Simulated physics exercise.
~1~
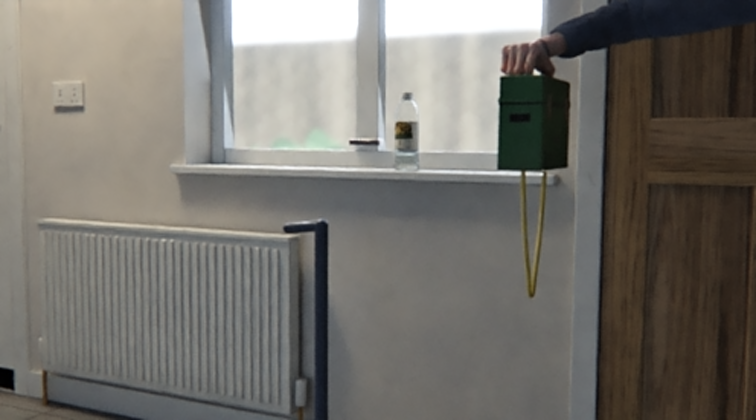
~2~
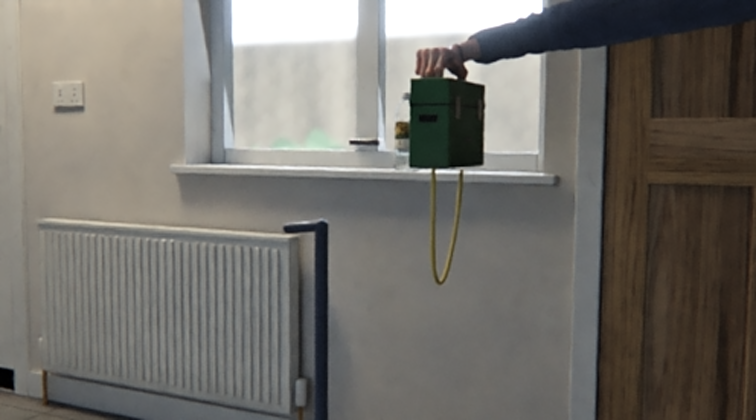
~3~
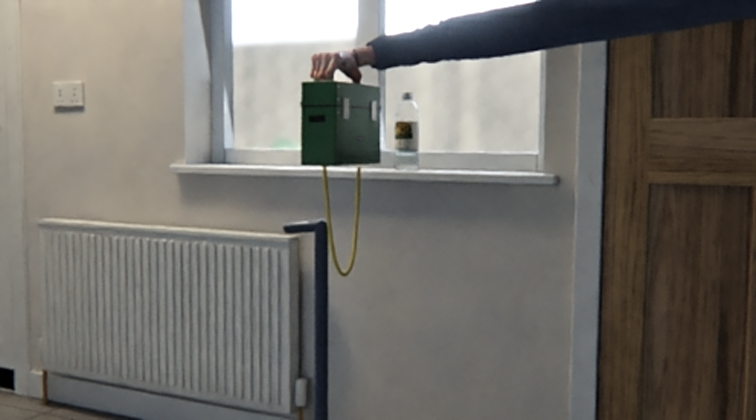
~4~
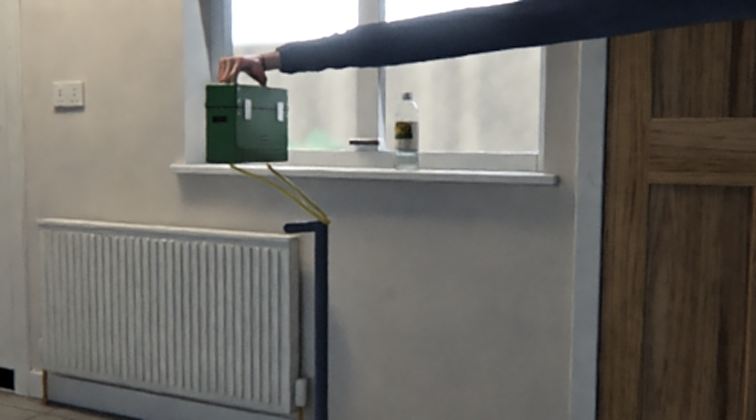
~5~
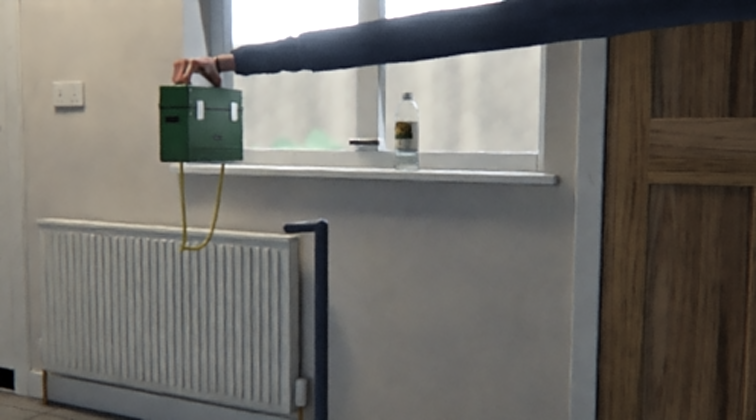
The footage shows a hand carrying a green case leftward past a window above a radiator, a yellow loop dangling beneath it. The loop slants back toward the top of a dark hooked post as the case passes, then hangs clear, with the case still held left of the post.
